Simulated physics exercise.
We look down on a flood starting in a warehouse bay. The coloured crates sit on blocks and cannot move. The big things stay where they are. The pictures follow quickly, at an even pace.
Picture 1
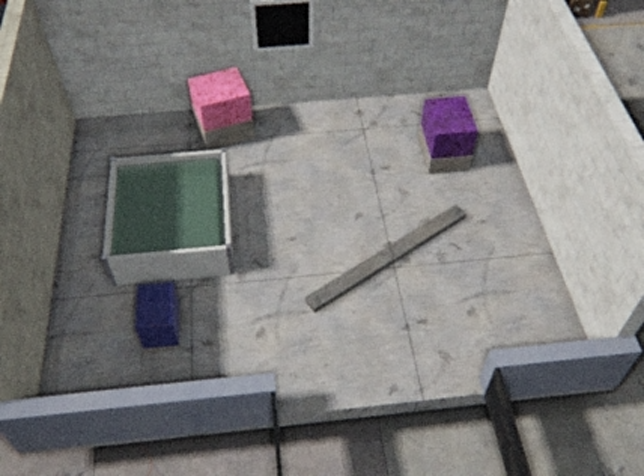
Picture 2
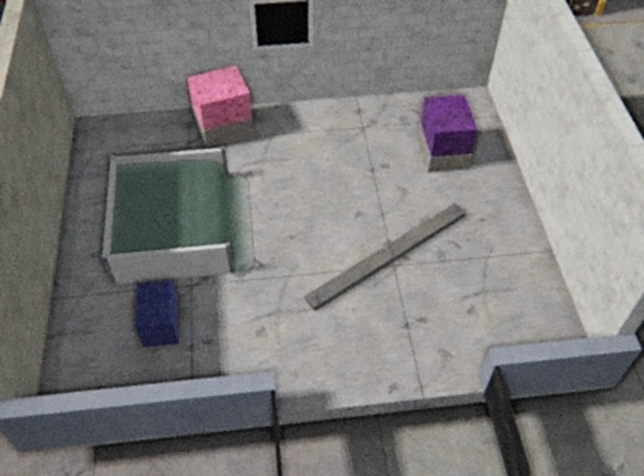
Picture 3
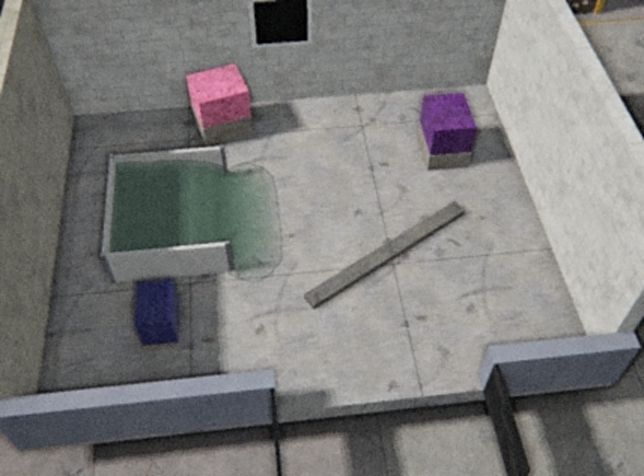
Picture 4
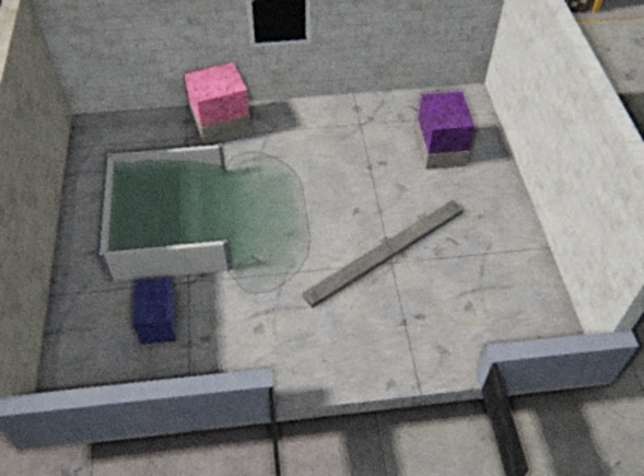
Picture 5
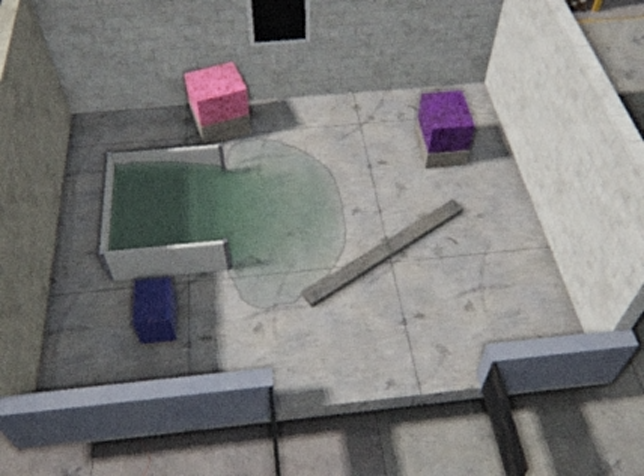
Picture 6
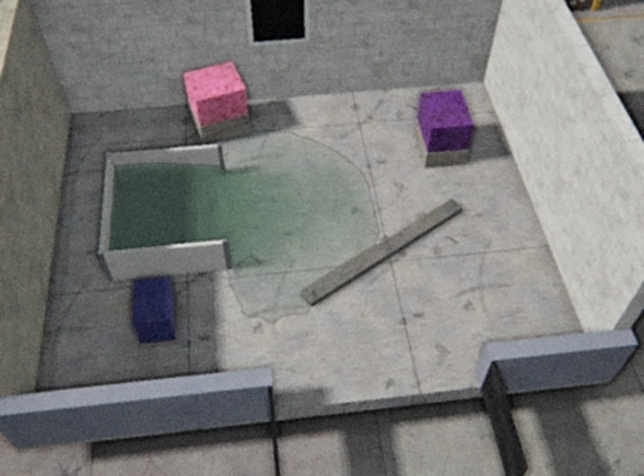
Warehouse bay from above, green-tinted water pouring from a tank's open right side and fanning across the floor to a grey beam.
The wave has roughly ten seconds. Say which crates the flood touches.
One by one: The blue crate escapes dry; the purple crate escapes dry; the pink crate escapes dry.
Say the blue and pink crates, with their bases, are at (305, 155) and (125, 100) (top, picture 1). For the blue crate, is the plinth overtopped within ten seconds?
Blue takes water.
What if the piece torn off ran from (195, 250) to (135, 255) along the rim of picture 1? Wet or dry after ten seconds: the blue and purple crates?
In short: Blue crate is topped, purple crate stays dry.
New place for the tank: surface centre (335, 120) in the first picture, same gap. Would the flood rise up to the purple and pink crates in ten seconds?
Then: The purple one takes water; the pink one is spared.
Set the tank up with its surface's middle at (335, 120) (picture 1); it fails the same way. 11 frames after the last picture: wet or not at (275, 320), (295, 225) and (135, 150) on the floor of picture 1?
In turn: Not flooded, clear, dry.
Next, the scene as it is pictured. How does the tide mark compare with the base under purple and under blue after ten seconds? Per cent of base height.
About 70 and 60 per cent.
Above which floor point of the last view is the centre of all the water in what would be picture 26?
Roughly at (377, 188).
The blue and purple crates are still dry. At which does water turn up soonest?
First comes the purple crate.
A moment on, water covers 30 % of the floor; the blue crate not reached, the purple crate water round its plinth, the pink crate water round its plinth.
Next, water covers 45 % of the floor; the blue crate not reached, the purple crate water round its plinth, the pink crate water round its plinth.
Then, water covers 45 % of the floor; the blue crate not reached, the purple crate water round its plinth, the pink crate water round its plinth.
Later, water covers 65 % of the floor; the blue crate water round its plinth, the purple crate water round its plinth, the pink crate water round its plinth.
In the end, water covers 85 % of the floor; the blue crate stayed above the water, the purple crate stayed above the water, the pink crate stayed above the water.
